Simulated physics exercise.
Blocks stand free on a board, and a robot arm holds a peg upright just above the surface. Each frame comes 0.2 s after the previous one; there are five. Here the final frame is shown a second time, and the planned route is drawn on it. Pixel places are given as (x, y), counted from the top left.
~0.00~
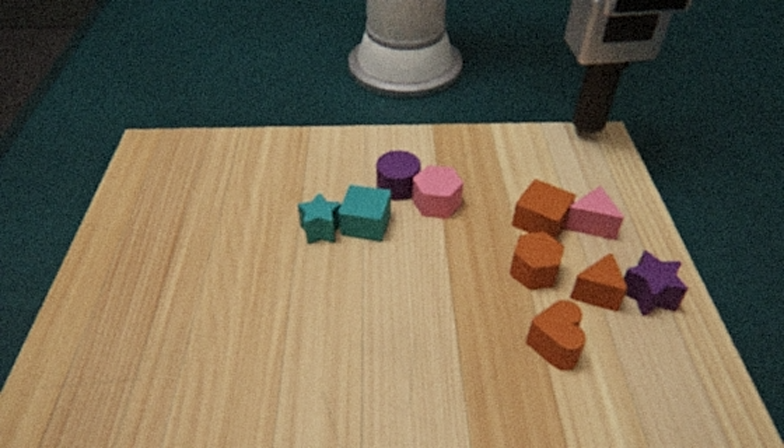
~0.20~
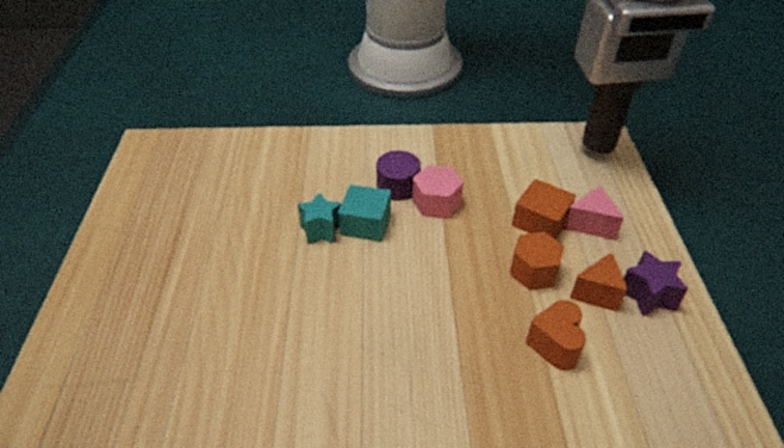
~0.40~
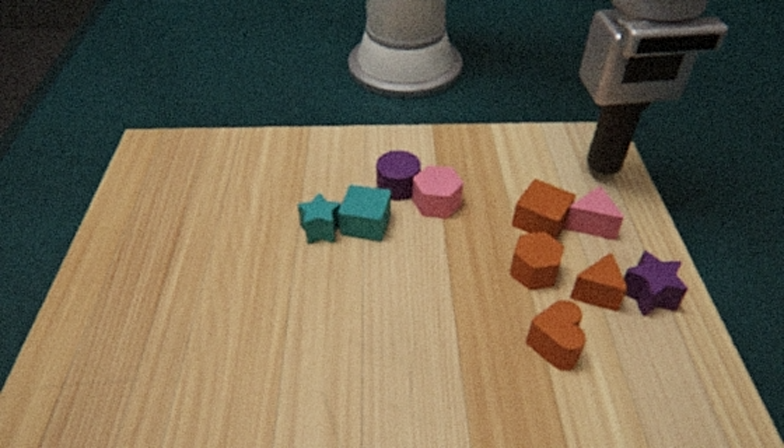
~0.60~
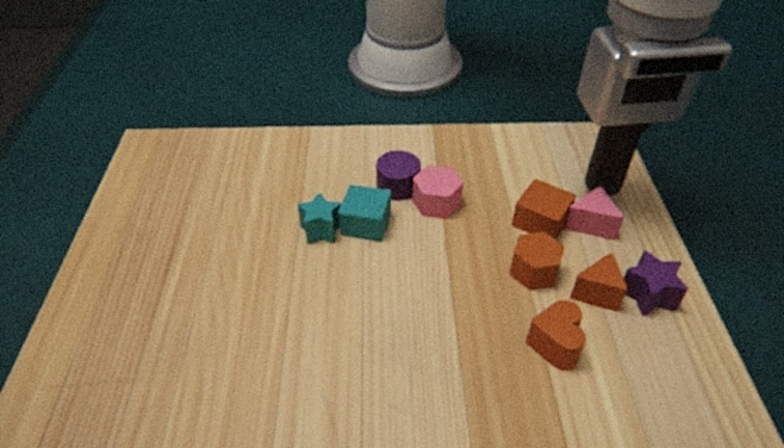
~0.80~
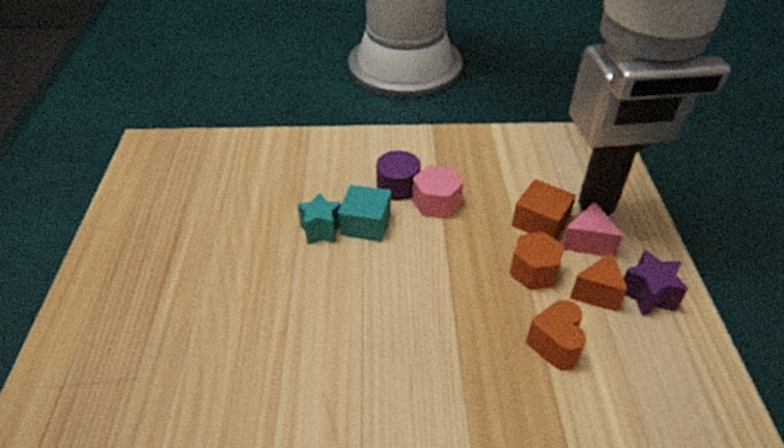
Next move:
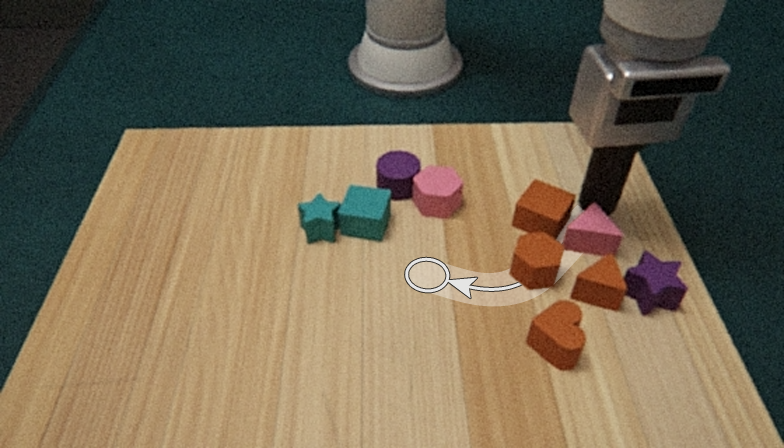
The clip shows colored blocks on a wooden board as a robot arm lowers its dark peg toward the viewer along the right side, then nudges the pink triangular block slightly nearer while the other blocks stay still.
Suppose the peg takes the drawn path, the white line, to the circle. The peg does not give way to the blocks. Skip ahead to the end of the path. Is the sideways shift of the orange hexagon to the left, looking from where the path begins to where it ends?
Answer: Yes.
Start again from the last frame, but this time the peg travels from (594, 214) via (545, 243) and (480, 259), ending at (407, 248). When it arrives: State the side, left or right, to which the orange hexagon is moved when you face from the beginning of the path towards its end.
Leftward.
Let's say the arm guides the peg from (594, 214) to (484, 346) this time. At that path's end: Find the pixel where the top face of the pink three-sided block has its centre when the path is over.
I expect it at (576, 281).
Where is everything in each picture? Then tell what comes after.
The first picture shows tip of the peg (589, 124), middles of tops, orange hexagon (539, 249), orange square (546, 199), orange heart (562, 323), pink three-sided block (598, 203), orange three-sided block (605, 272).
The second picture shows peg (599, 144), nothing pushed.
The third picture shows peg (604, 164), nothing pushed.
The fourth picture shows peg (603, 185), nothing pushed.
The fifth picture shows peg (597, 205), orange hexagon (539, 249), orange square (546, 199), orange heart (562, 323), pink three-sided block (595, 221), orange three-sided block (605, 272).
The line goes from (594, 214) over (557, 253) and (504, 288) to (427, 275).
What follows on the original path. One third of the way, peg (559, 244); orange hexagon (534, 252); orange square (517, 208), turned 60° clockwise; pink three-sided block (586, 257), turned 80° anticlockwise; orange three-sided block (613, 281), turned 30° anticlockwise.
Two thirds of the way, peg (506, 280); orange hexagon (487, 296), turned 15° anticlockwise; orange square (516, 208), turned 70° clockwise; pink three-sided block (575, 271), turned 120° anticlockwise; orange three-sided block (618, 285), turned 45° anticlockwise.
At the end, peg (428, 266); orange hexagon (475, 301), turned 40° anticlockwise; orange square (516, 208), turned 70° clockwise; orange heart unmoved; pink three-sided block (575, 271), turned 120° anticlockwise; orange three-sided block (618, 285), turned 45° anticlockwise.
